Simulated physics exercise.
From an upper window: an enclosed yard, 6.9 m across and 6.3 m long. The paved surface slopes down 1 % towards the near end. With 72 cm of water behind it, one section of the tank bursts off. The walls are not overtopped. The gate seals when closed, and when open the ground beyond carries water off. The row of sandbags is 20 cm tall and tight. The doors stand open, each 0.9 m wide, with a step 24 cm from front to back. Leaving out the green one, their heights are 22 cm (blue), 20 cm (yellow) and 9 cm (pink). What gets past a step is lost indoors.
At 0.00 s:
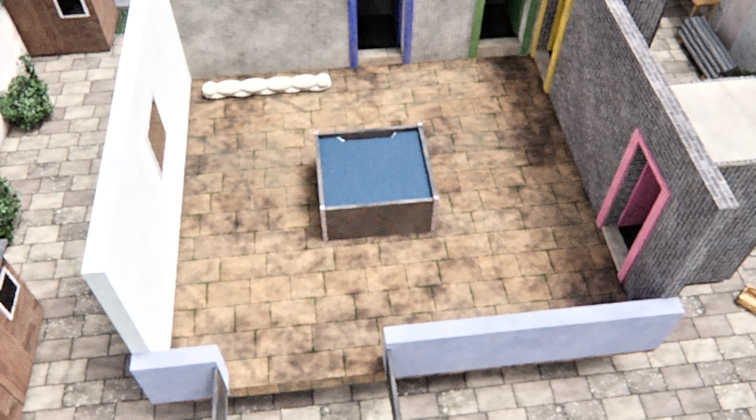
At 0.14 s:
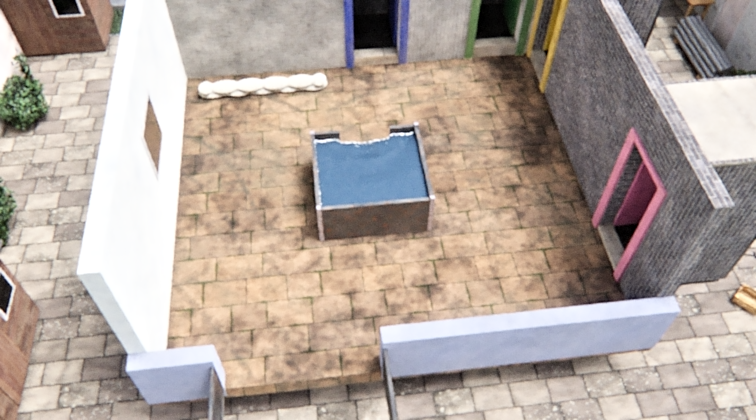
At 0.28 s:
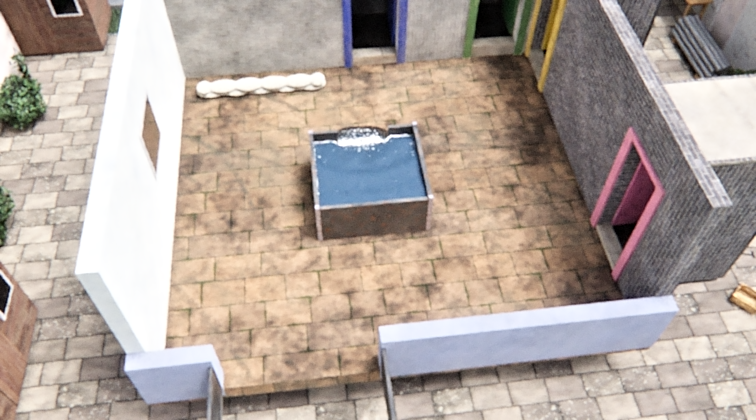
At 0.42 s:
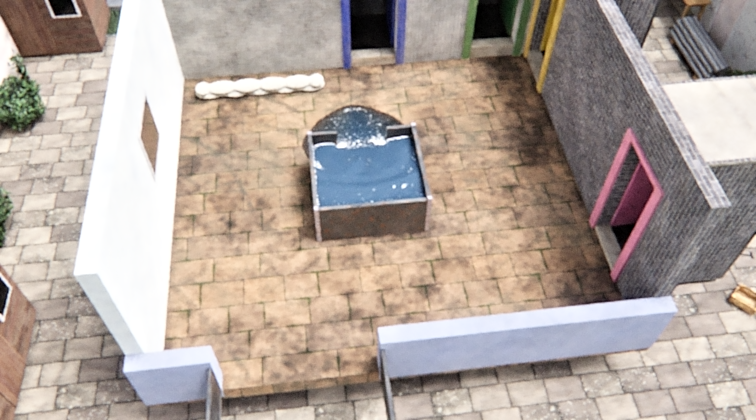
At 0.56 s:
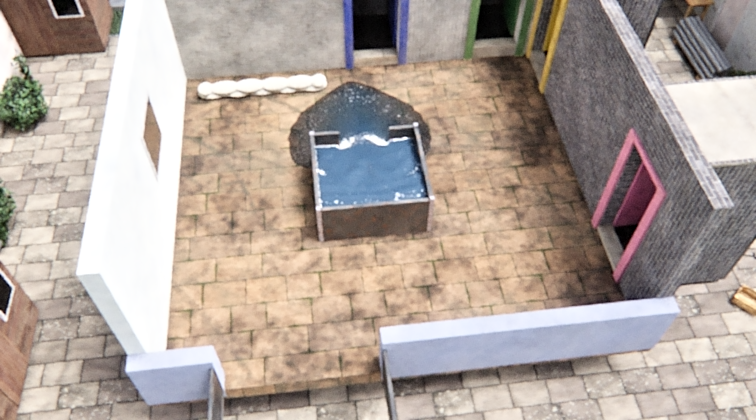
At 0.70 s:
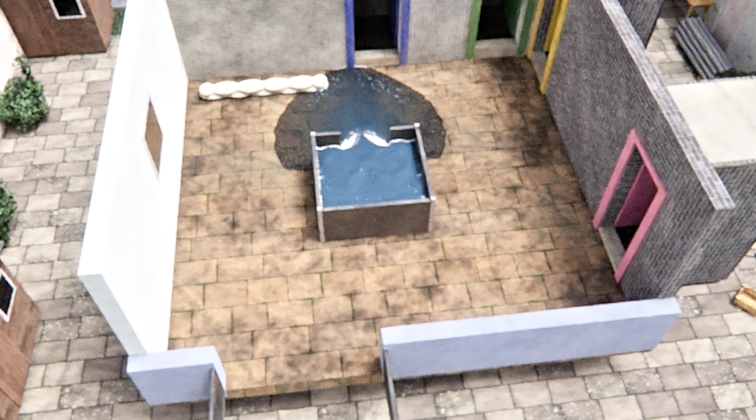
In a walled yard, water bursts from the tank's far side and spreads across the paving.
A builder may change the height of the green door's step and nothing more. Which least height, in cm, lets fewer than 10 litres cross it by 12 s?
At least 11 cm or so.
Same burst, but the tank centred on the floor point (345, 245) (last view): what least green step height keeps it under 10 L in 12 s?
Some 9.5 cm.
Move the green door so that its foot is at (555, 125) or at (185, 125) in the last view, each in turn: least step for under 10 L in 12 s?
Roughly 6.5 and 15 cm.
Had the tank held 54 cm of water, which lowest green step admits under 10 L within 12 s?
Some 7.0 cm.
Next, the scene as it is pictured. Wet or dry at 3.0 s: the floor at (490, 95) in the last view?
It is flooded.
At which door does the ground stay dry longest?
It is the pink one.
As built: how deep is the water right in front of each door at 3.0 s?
In cm: Blue 16, green 8, yellow 22, pink 0.
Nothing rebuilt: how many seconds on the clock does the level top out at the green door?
Near 4.0 s.
After 1.4 s water covers 20 % of the floor, deepest (32 cm) near (353, 73); it has not reached the green door.
After 3.0 s water covers 30 % of the floor, deepest (26 cm) near (188, 86); 8 cm at the green door, 0 litres in over its 27 cm step.
After 12.0 s water covers 95 % of the floor, deepest (8 cm) near (576, 335); 4 cm at the green door, 0 litres in over its 27 cm step.
At the green door as built, the water arrived by 1.7 s and peaked near 13 cm at 4.2 s.
With a step of 9.5 cm, 17 litres would have come in within the 12 s; with 13.5 cm, 3 litres. So under 10 litres takes about 11 cm.
